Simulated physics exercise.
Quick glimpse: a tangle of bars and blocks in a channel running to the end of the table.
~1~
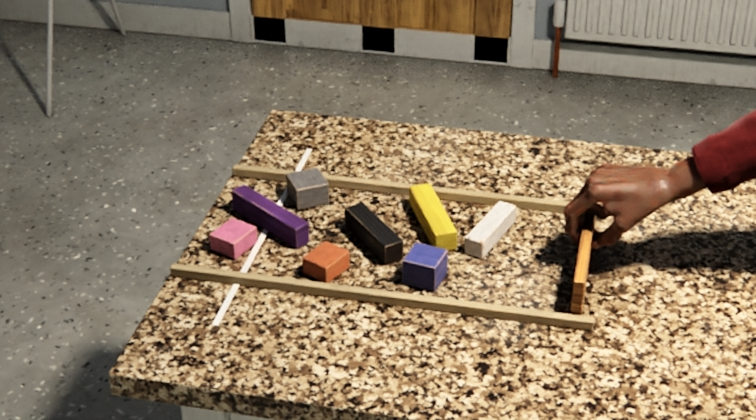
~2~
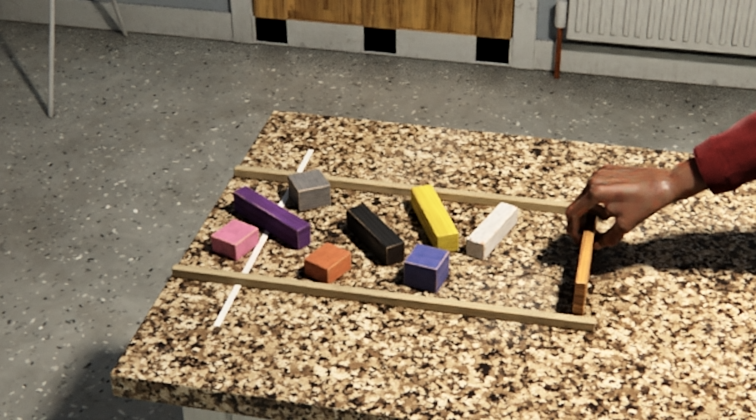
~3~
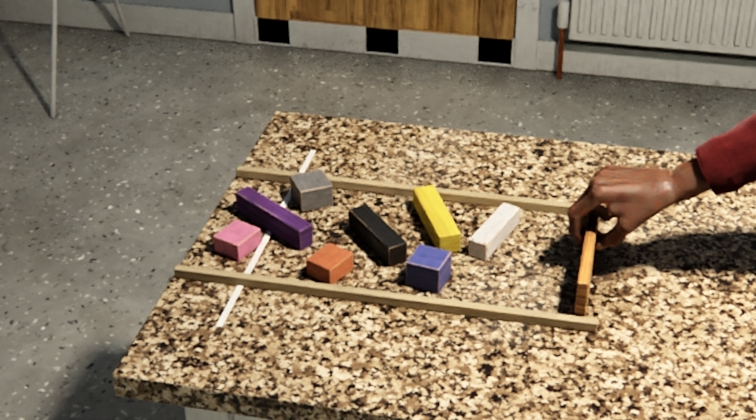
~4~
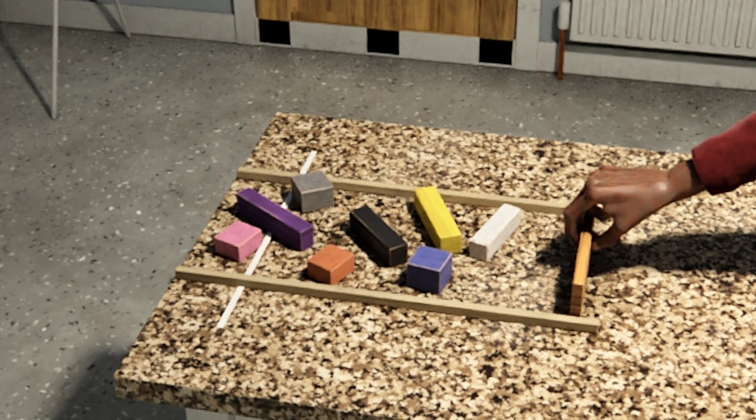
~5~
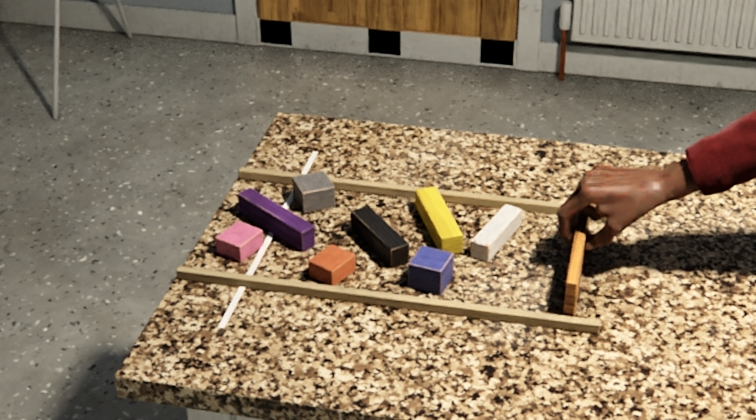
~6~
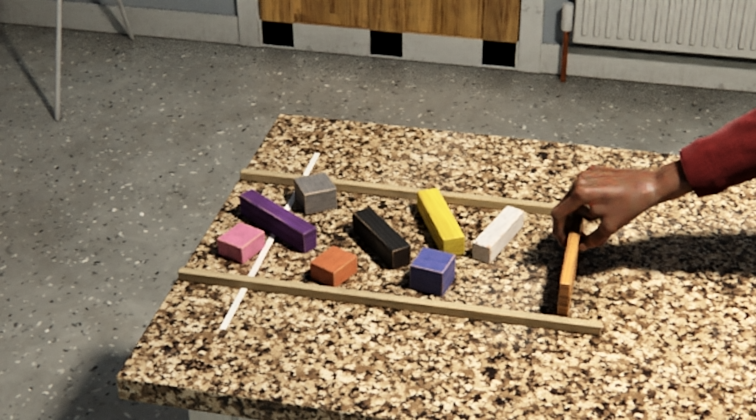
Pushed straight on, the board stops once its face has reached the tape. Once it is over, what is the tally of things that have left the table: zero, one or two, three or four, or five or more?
The count of pieces that drop is one or two, then.
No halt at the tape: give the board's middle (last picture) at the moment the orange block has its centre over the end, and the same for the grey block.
Middle approx. at (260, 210), then approx. at (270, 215).
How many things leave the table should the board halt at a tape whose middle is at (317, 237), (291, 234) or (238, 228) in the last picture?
0, 0, 6.
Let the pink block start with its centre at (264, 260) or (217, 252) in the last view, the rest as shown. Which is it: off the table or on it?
Result per start: Gone over the edge; gone over the edge.
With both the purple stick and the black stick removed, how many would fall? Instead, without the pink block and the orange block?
The number fallen is 0, and in the other try 1.
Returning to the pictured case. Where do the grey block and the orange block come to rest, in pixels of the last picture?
First at (240, 180); second at (206, 258).
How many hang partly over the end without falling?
You'd get 2.
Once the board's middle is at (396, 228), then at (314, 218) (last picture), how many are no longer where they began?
That makes 5 at the first spot and 8 at the second.
Soon after, none off yet; pink block at rest near (241, 243); purple stick at rest near (278, 220); grey block at rest near (316, 193).
After that, none off yet; pink block at rest near (241, 243); purple stick moving near (270, 222); grey block at rest near (316, 193).
In the end, the number that fall off is one or two; gone, purple stick and pink block.
